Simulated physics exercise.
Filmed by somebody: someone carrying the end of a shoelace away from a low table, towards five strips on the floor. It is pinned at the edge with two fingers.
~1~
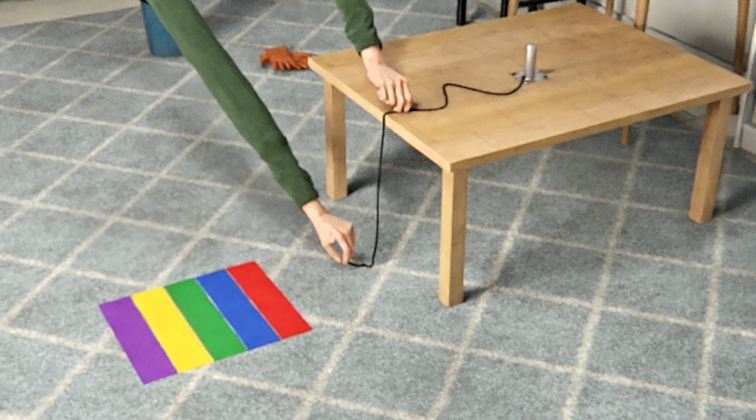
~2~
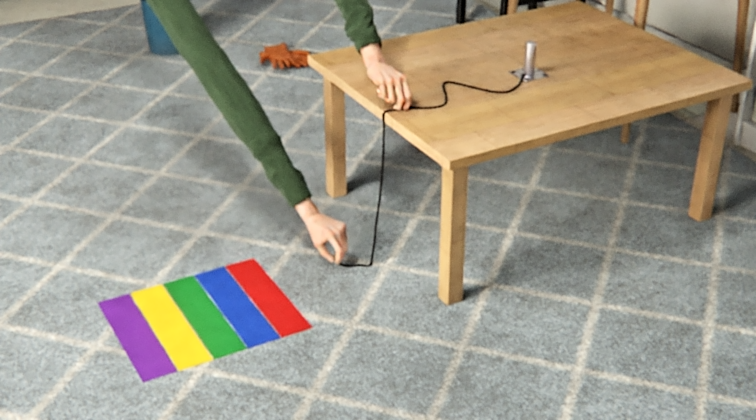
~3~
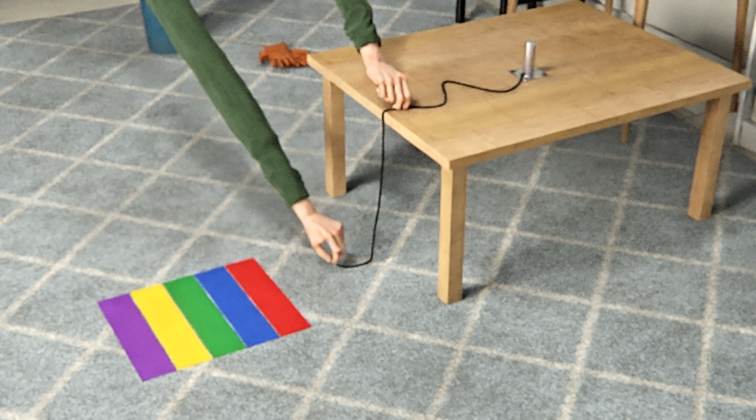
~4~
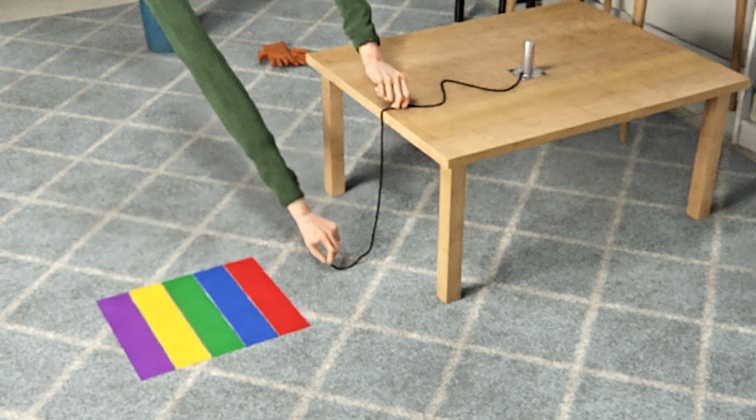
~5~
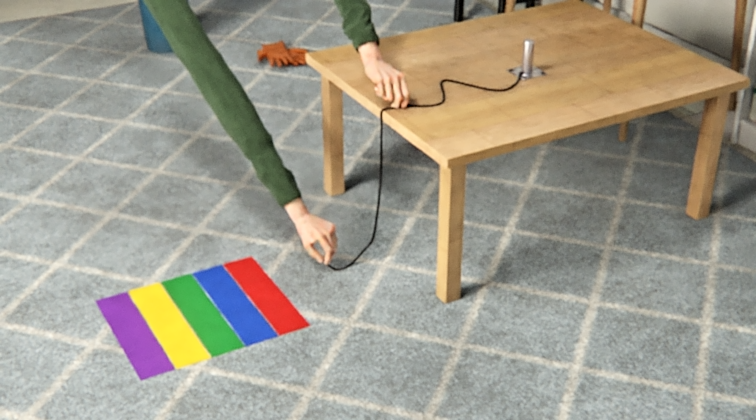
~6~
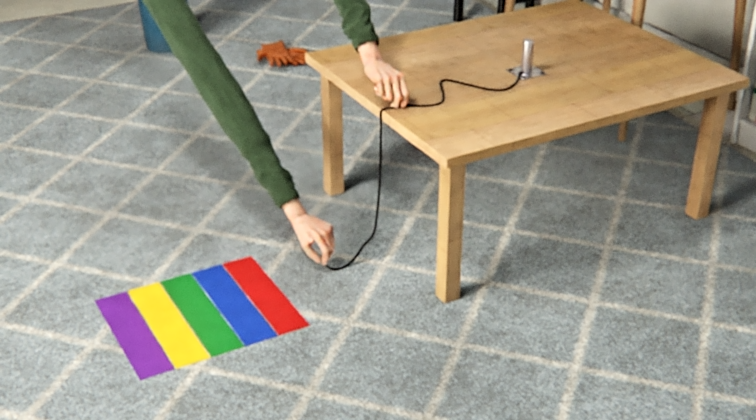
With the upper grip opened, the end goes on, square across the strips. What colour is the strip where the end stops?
It is yellow.
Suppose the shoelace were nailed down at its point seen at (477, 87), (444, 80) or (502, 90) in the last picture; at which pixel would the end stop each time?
Taking the tries in turn: (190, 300), (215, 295) and (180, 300).
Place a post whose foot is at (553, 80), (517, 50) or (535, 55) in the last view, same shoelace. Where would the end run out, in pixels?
Results per try: (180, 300); (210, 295); (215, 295).
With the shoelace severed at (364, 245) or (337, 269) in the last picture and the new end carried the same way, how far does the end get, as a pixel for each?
Result 1: (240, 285). Result 2: (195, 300).
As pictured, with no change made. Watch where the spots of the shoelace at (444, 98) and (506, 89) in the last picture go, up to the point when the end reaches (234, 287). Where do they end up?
The first one ends up at (385, 105) and the second one at (481, 81).
Soon after, end near (234, 287); over blue.
Then, end near (193, 299); over green.
At full stretch, end near (167, 307); over yellow. It halts on the yellow strip.
